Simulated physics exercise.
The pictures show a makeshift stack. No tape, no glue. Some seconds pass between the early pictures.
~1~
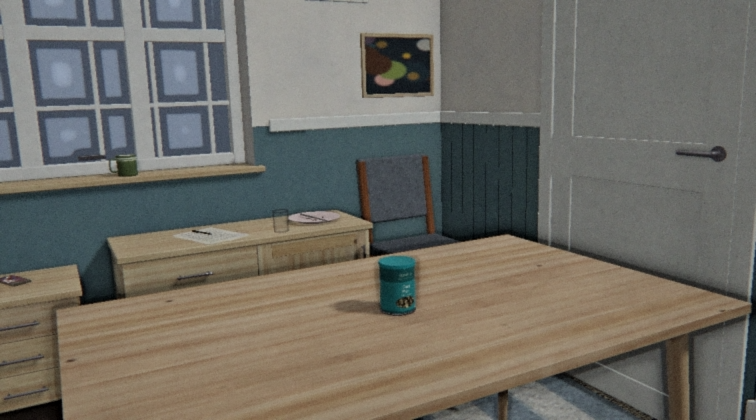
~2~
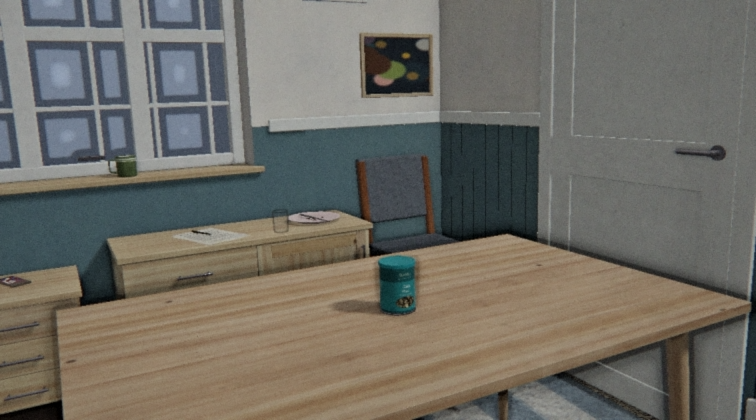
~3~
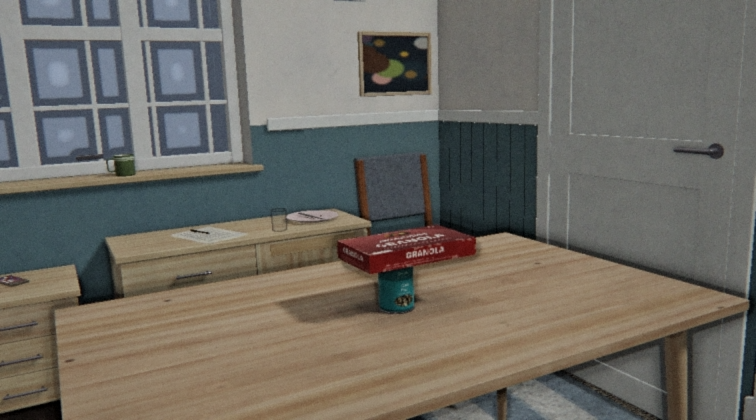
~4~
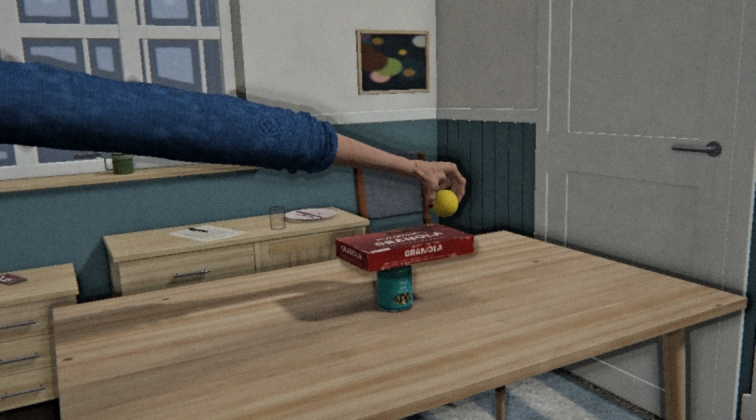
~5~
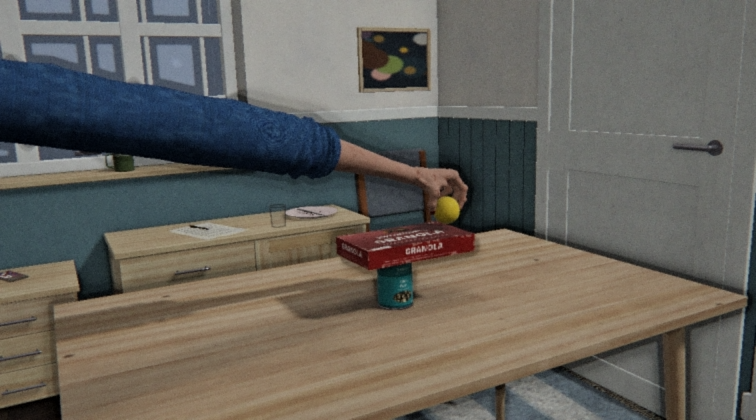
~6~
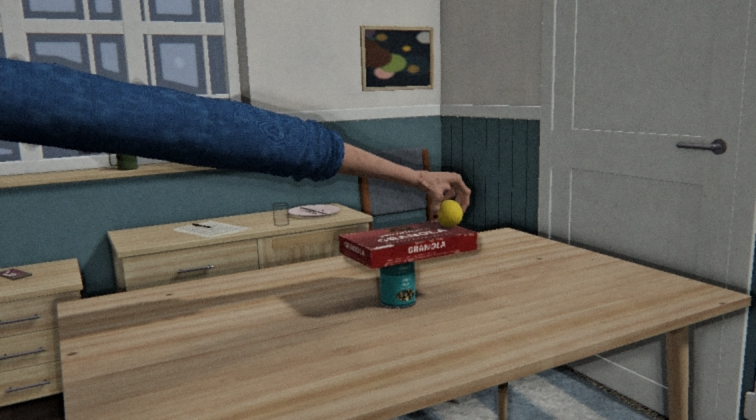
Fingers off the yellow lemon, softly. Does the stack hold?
Outcome: The stack gives way.
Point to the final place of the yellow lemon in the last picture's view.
Around (478, 274).
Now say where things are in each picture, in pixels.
In the first picture, the last thing is not in view yet; turquoise tin (397, 285).
In the second picture, the last thing is not in view yet; turquoise tin (397, 285).
In the third picture, the last thing is not in view yet; turquoise tin (396, 284).
The fourth picture shows coming down; yellow lemon (444, 203); turquoise tin (394, 282).
The fifth picture shows coming down; yellow lemon (446, 210); turquoise tin (395, 280).
The sixth picture shows in place under the hand; yellow lemon (449, 214); turquoise tin (398, 279).
Then, 0.60 s later than the last frame, yellow lemon now fallen; red packet tilted by 38°.
Then, 0.70 s later than the last frame, red packet tilted by 58°.
When it is over, fallen, yellow lemon; lying over in the stack, red packet; turquoise tin as before. End places, in pixels of the last picture, yellow lemon near (478, 274). The stack loses its balance.
